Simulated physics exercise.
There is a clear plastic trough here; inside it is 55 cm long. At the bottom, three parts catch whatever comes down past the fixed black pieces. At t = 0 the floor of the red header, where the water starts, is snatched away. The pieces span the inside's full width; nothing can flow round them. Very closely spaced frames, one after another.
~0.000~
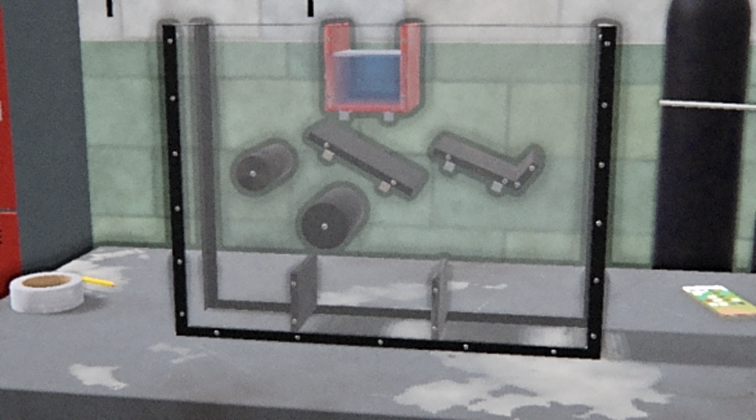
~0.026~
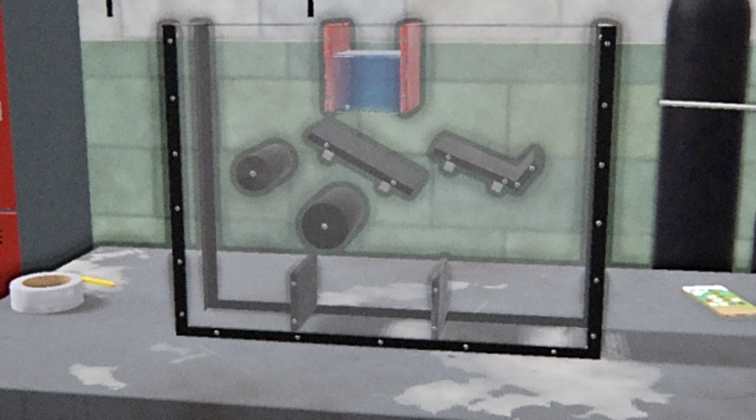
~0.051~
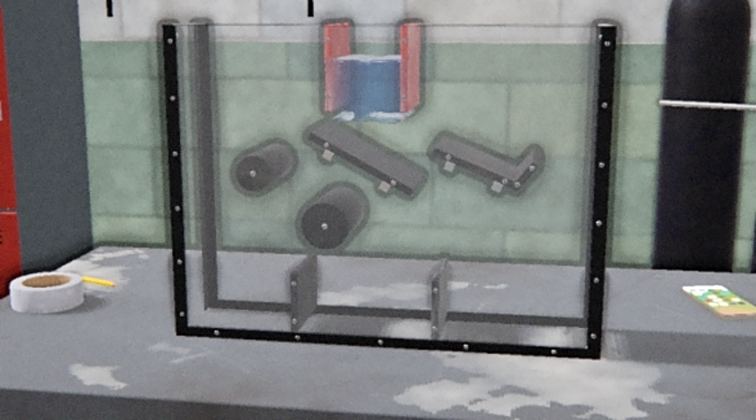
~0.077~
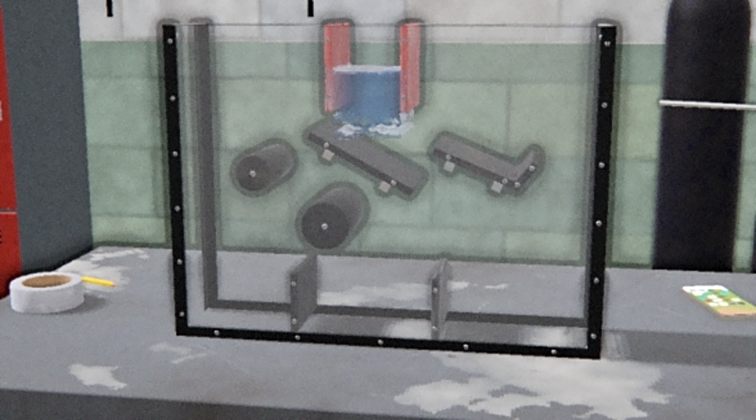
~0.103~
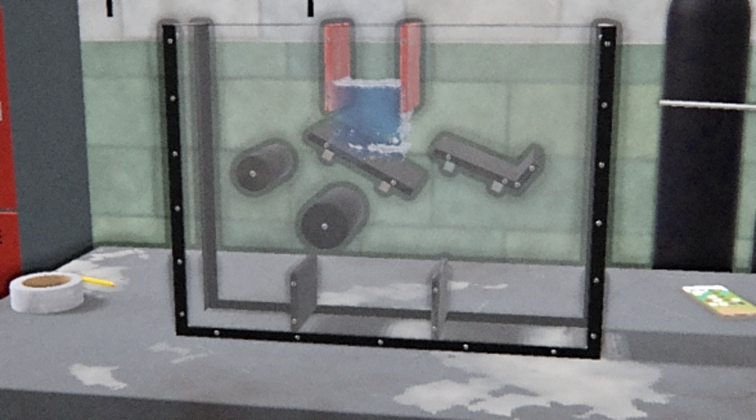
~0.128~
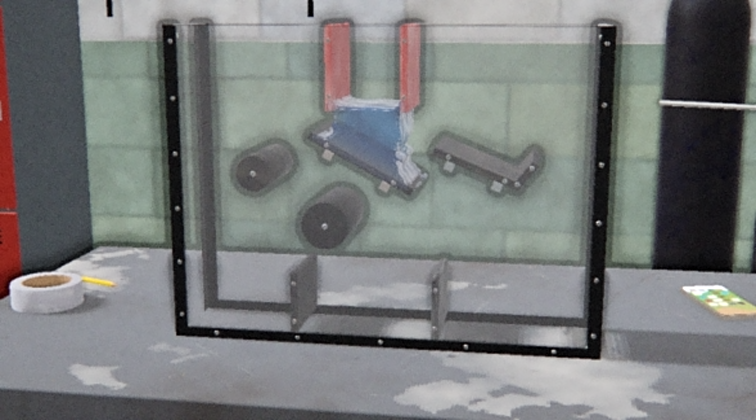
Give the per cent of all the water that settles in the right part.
Close to 90 per cent.
Then, 0.23 s in, 11 per cent is down, the largest part in the right part.
Then, 0.38 s in, 56 per cent is down, the largest part in the right part.
Then, 0.75 s in, 100 per cent is down, the largest part in the right part.
Finally, the split from left to right is 9, 1 and 89 per cent.
